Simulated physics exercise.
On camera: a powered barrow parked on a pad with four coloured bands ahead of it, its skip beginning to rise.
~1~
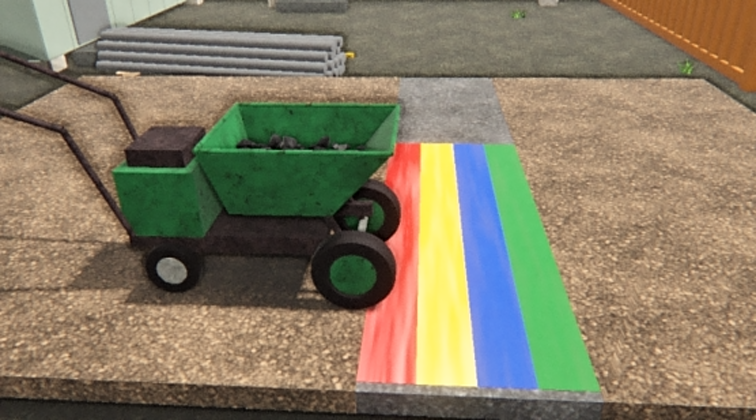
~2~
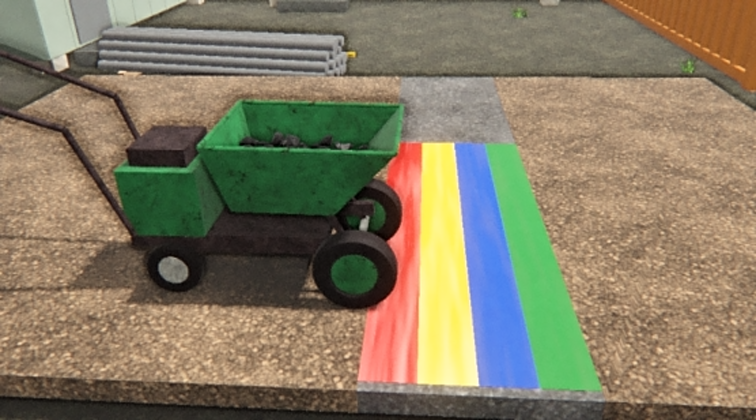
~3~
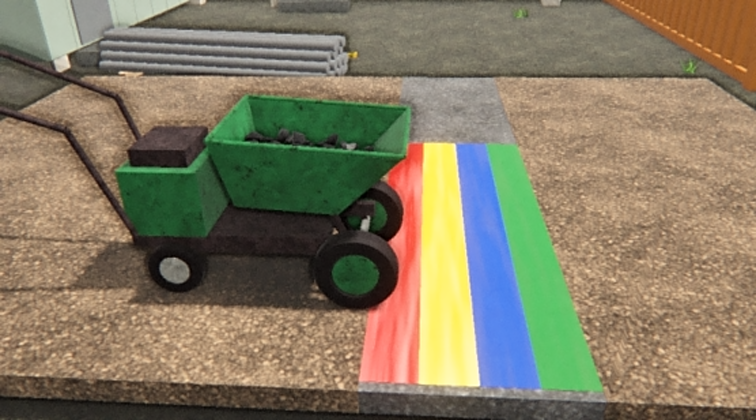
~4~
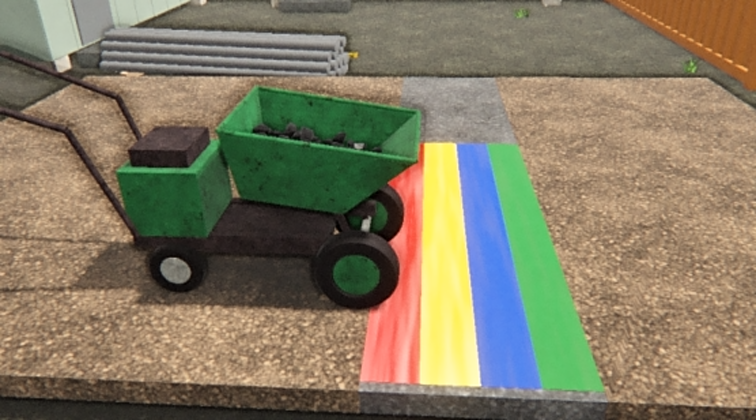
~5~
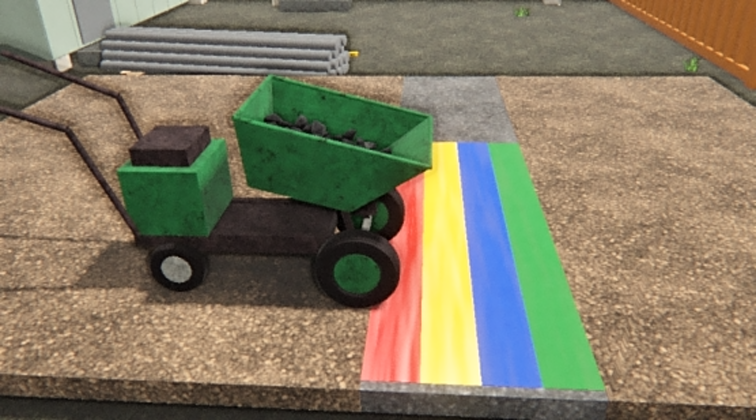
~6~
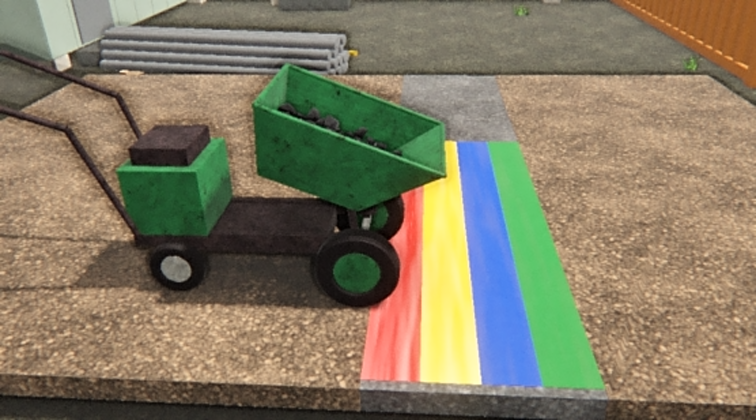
The footage shows a green powered barrow parked beside red, yellow, blue and green painted bands, its skip of dark lumps gradually rising at the back and tilting forward to the right while the wheels stay in place.
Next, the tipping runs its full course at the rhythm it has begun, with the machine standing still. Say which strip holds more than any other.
The green strip carries the most.
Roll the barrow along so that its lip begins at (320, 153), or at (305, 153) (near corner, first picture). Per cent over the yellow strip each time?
First some 40, then 50 per cent.
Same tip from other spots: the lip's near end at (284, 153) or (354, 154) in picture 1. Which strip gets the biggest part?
First yellow, then the blue strip.
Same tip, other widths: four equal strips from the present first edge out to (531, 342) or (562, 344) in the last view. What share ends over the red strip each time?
First some 0, then 0 per cent.
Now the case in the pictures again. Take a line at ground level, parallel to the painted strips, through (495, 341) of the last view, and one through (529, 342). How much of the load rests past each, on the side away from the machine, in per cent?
In turn 90 and 70 in a hundred.
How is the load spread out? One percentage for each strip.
About: Red strip 0, yellow strip 0, blue strip 30, green strip 40 per cent.
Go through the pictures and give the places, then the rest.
Lip of the skip near (391, 154), level; top of the load near (286, 167), lumps of coal; red strip near (390, 335); yellow strip near (445, 337); blue strip near (500, 339); green strip near (555, 341), in the first frame.
Lip of the skip near (395, 154), tipped barely; top of the load near (288, 166), in the second frame.
Lip of the skip near (404, 157), tipped barely; top of the load near (277, 150), in the third frame.
Lip of the skip near (416, 162), tipped a little; top of the load near (274, 154), in the fourth frame.
Lip of the skip near (430, 168), tipped a little; top of the load near (285, 145), in the fifth frame.
Lip of the skip near (444, 176), tipped clearly; top of the load near (296, 129); red strip near (394, 333); yellow strip near (449, 335); blue strip near (504, 337); green strip near (560, 339), in the sixth frame.
Shortly afterwards, skip tipped steeply; the whole lot in the skip.
Next, skip tipped right over; the bulk in the skip; a little over the blue strip; a little over the green strip.
Some moments later, skip tipped right over; a little in the skip; near a quarter over the blue strip; near half over the green strip; near a quarter off the paint.
In the end, skip tipped right over; a little in the skip; none at all over the red strip; none at all over the yellow strip; near a quarter over the blue strip; near a third over the green strip; near a quarter off the paint.
